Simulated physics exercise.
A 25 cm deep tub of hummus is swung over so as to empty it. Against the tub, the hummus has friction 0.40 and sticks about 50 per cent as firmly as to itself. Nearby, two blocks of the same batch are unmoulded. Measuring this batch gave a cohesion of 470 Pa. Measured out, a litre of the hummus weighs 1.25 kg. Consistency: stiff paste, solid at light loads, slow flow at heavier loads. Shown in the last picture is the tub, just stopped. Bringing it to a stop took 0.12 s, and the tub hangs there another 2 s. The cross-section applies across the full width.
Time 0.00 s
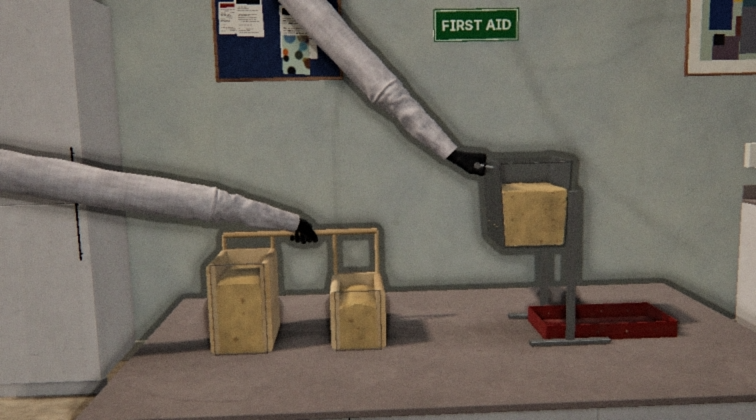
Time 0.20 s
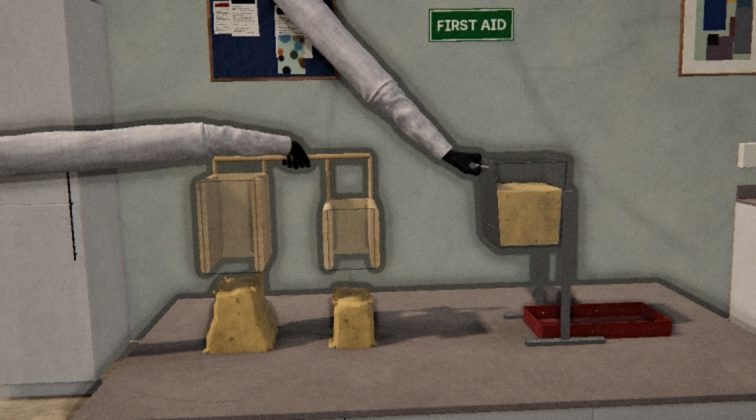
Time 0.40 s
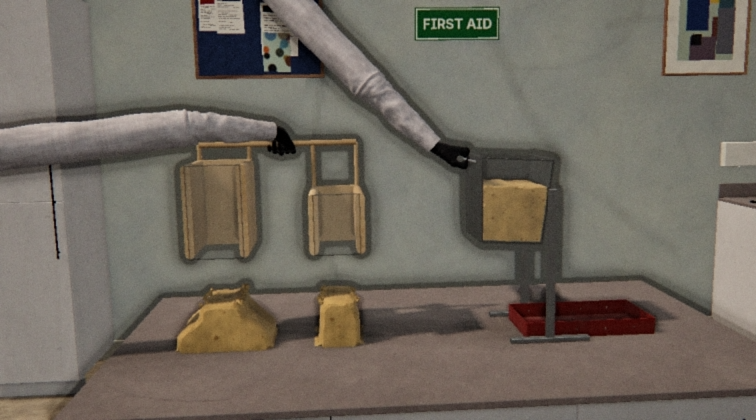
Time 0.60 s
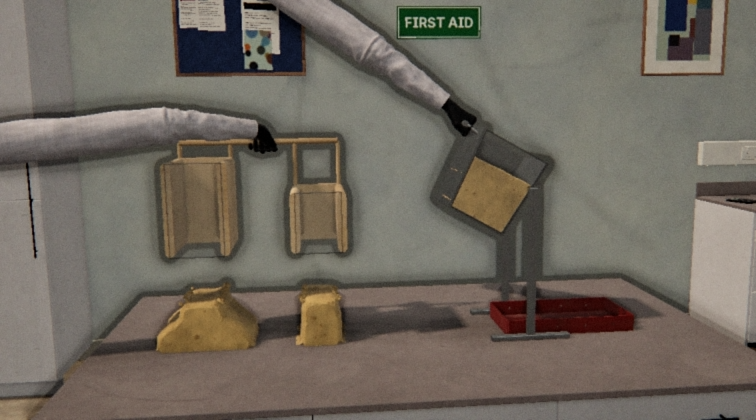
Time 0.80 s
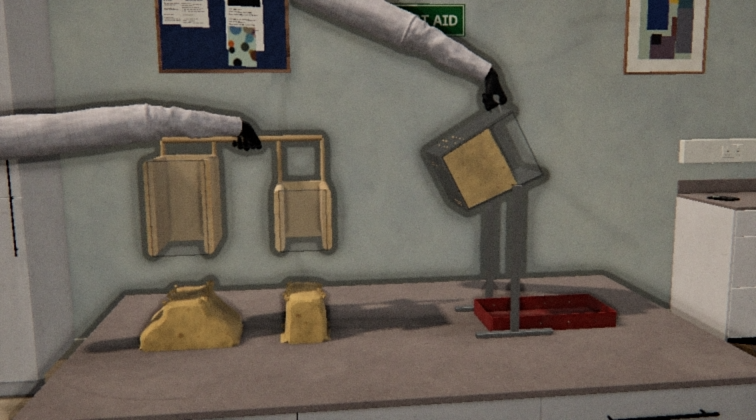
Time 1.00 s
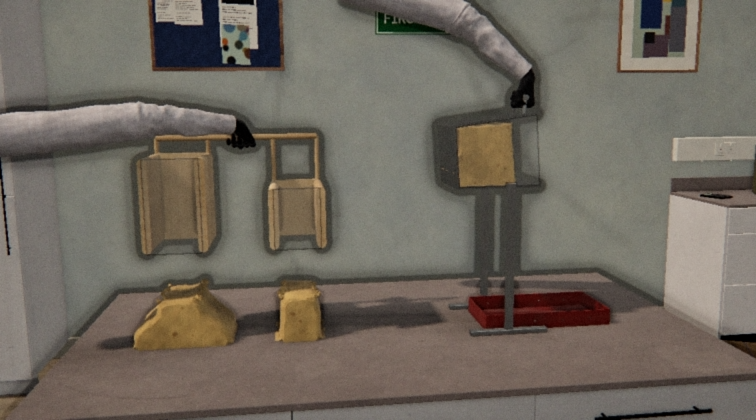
Two grey-sleeved arms with black hands work over a brownish-grey counter, seen from the front in a pale green room with a first aid sign. The left one lifts a pair of joined, clear-sided moulds off two yellowish blocks, the left block slumping wide and low. The other then turns a clear tub of hummus clockwise on its grey stand above a red tray, while the view drifts right.
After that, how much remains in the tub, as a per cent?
100 %.
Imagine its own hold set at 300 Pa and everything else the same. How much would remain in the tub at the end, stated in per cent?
I'd say around 65 percent.
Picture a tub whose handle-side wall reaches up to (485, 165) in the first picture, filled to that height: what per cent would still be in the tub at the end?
I'd guess around 65 per cent remains.
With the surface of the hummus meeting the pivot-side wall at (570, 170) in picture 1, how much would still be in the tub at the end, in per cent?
70 %.
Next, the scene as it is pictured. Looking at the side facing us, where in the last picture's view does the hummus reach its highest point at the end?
On the near face, the top ends up close to (483, 137).
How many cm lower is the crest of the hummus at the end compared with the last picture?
4 cm.
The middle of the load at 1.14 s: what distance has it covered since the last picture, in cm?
Some 2 cm.
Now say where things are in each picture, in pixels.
Handle-side rim at (500, 163), tilt 0 degrees; top of the hummus at (563, 190); blocks stand 23 cm, 14 cm (left to right), in the first frame.
Handle-side rim at (496, 163), tilt 0 degrees; top of the hummus at (558, 189); blocks stand 19 cm, 14 cm (left to right), in the second frame.
Handle-side rim at (483, 157), tilt 3 degrees; top of the hummus at (490, 186); blocks stand 14 cm, 14 cm (left to right), in the third frame.
Handle-side rim at (488, 129), tilt 29 degrees; top of the hummus at (475, 159); blocks stand 14 cm, 14 cm (left to right), in the fourth frame.
Handle-side rim at (514, 112), tilt 63 degrees; top of the hummus at (487, 131); blocks stand 14 cm, 14 cm (left to right), in the fifth frame.
Handle-side rim at (537, 116), tilt 86 degrees; top of the hummus at (508, 124); blocks stand 14 cm, 14 cm (left to right), in the sixth frame.
After 1.14 s, the tub is at 86 degrees and holds 100 %.
After 1.31 s, the tub is at 86 degrees and holds 100 %.
After 1.48 s, the tub is at 86 degrees and holds 100 %.
After 1.65 s, the tub is at 86 degrees and holds 100 %.
After 3.00 s, at the end, the tub is at 86 degrees and holds 100 %.
